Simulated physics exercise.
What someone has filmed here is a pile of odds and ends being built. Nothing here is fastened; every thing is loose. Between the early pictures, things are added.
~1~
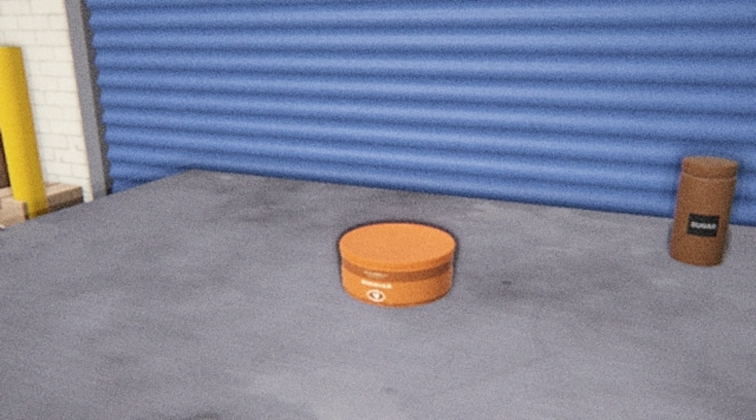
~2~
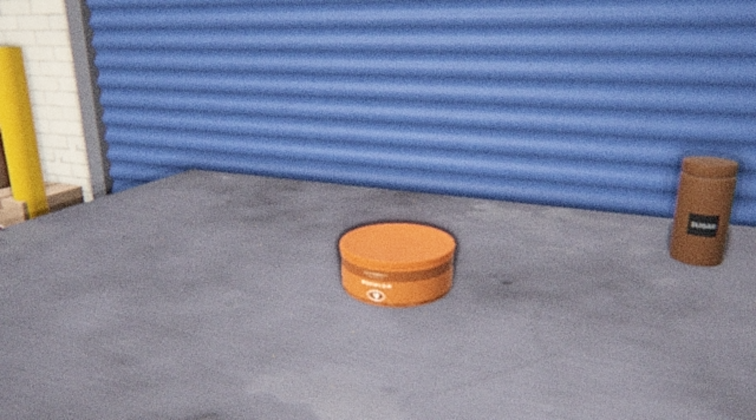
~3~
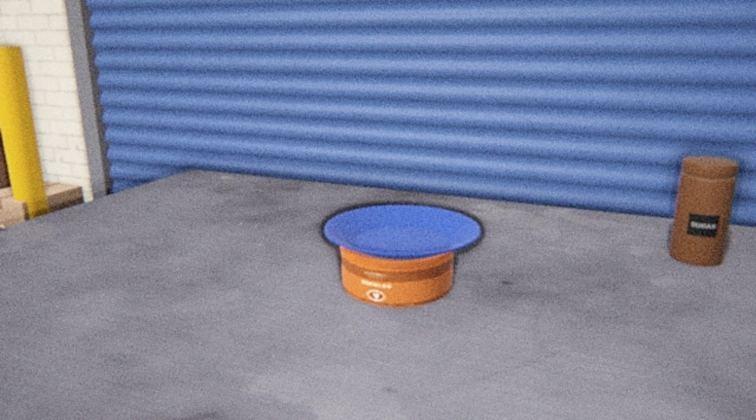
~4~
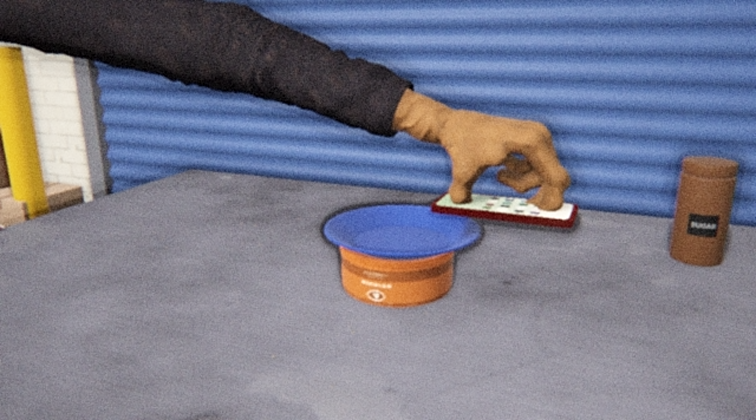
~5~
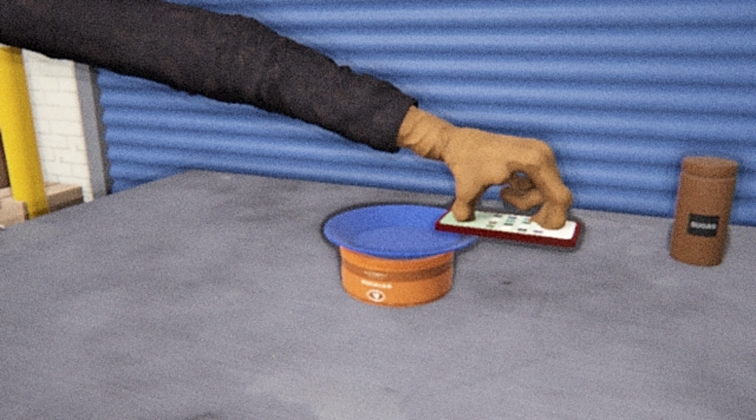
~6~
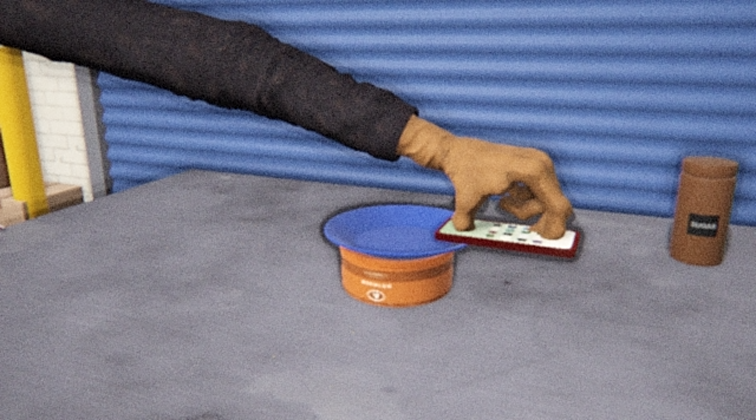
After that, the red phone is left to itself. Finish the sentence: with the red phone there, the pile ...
The pile topples.
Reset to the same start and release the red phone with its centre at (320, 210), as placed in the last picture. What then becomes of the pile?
Outcome: The pile is knocked down.
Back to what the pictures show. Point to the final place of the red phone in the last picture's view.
It finishes at about (510, 263).
Then, 0.30 s later than the last frame, red phone tilted by 44° near (500, 255).
Then, 0.90 s later than the last frame, red phone tilted by 45° near (502, 258).
Then, 2.20 s later than the last frame, red phone now fallen.
When it is over, fallen, red phone; the other 3 as before. End places, in pixels of the last picture, red phone near (509, 263). The pile gives way.
